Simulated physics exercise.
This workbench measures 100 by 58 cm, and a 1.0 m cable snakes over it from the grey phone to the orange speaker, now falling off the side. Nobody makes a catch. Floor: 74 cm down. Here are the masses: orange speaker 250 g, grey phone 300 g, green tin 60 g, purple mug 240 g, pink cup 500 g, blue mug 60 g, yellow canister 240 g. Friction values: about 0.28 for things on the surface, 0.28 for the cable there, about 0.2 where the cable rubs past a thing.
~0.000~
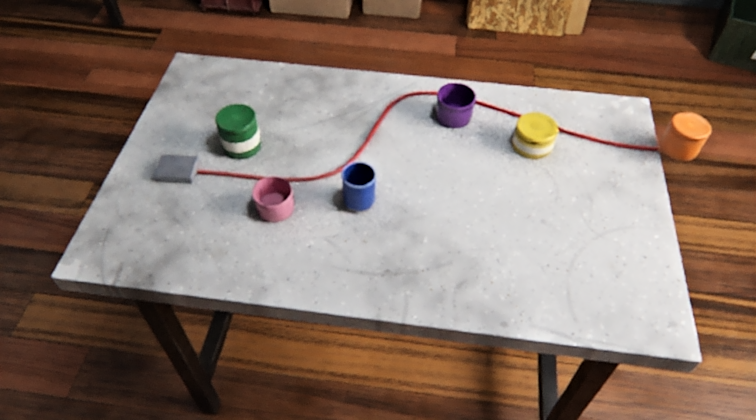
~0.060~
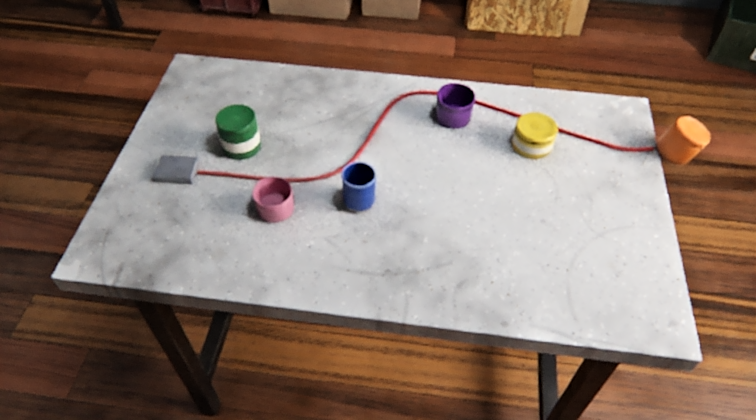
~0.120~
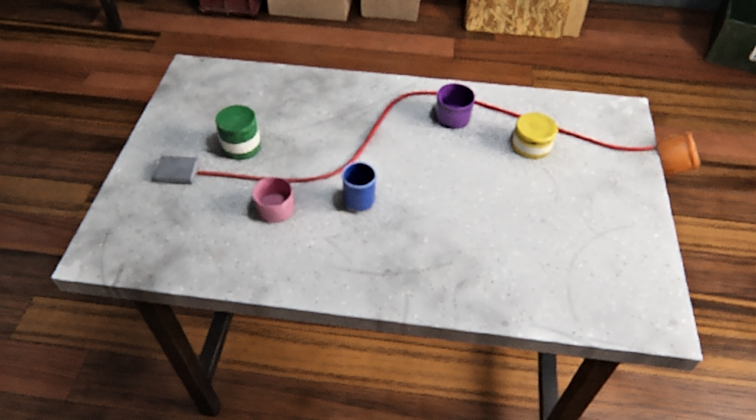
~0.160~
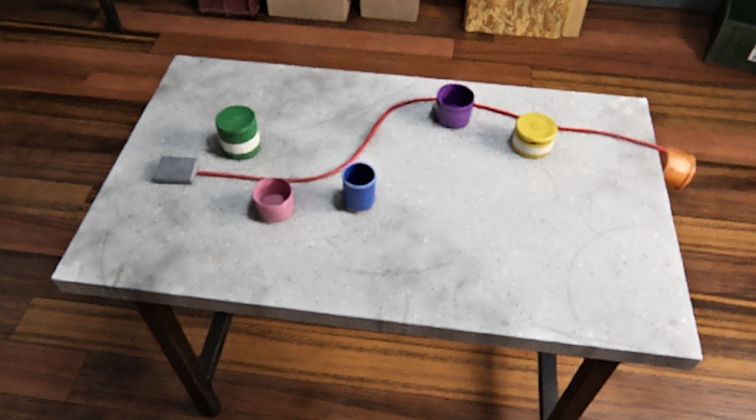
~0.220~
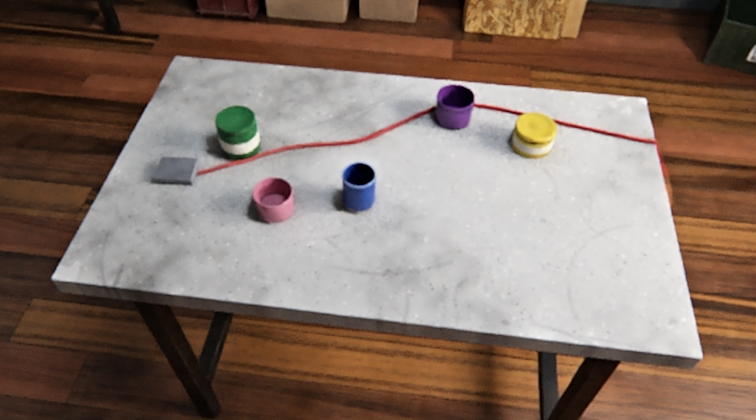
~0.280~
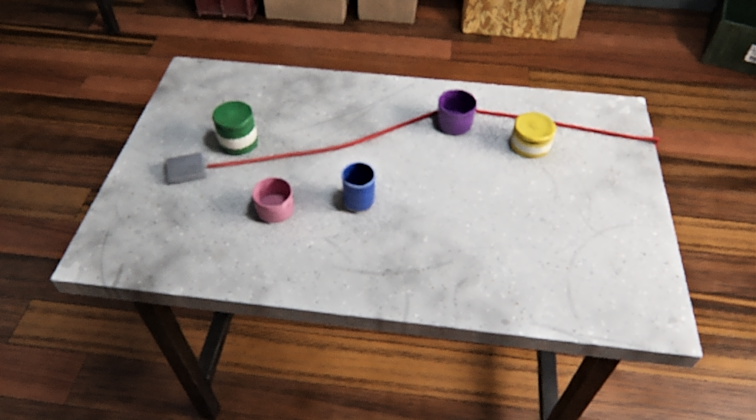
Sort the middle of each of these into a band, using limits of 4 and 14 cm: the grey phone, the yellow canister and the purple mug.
Sorted: The grey phone above 14 cm; the yellow canister below 4 cm; the purple mug between 4 and 14 cm.
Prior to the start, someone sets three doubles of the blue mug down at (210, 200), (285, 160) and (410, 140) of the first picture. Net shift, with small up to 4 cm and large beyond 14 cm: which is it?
Shift 1: Minor. Shift 2: Major. Shift 3: Medium.
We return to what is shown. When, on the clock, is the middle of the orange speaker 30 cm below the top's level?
Estimate: About 0.60 s.
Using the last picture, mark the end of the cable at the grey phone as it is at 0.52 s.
Around (265, 153).
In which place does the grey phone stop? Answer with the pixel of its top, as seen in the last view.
Resting point is at approximately (467, 116).
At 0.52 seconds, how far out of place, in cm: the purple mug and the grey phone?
The purple mug is 8 cm out and the grey phone is 15 cm out.
By 0.5 s, the cable's tail end at (265, 153); grey phone 13 cm off its start, purple mug 8 cm off its start, orange speaker over the edge.
By 0.7 s, the cable's tail end at (321, 148); grey phone 23 cm off its start, purple mug 8 cm off its start, orange speaker over the edge.
By 1.0 s, the cable's tail end at (388, 139); grey phone 36 cm off its start at (369, 136), purple mug 8 cm off its start at (467, 122), green tin 5 cm off its start at (238, 102).
By 1.2 s, the cable's tail end at (462, 129); grey phone 51 cm off its start, purple mug 9 cm off its start, orange speaker over the edge.
By 2.4 s, the cable's tail end at (484, 127); grey phone 56 cm off its start at (467, 116), purple mug 11 cm off its start at (493, 126), yellow canister 0 cm off its start at (536, 125), orange speaker over the edge.
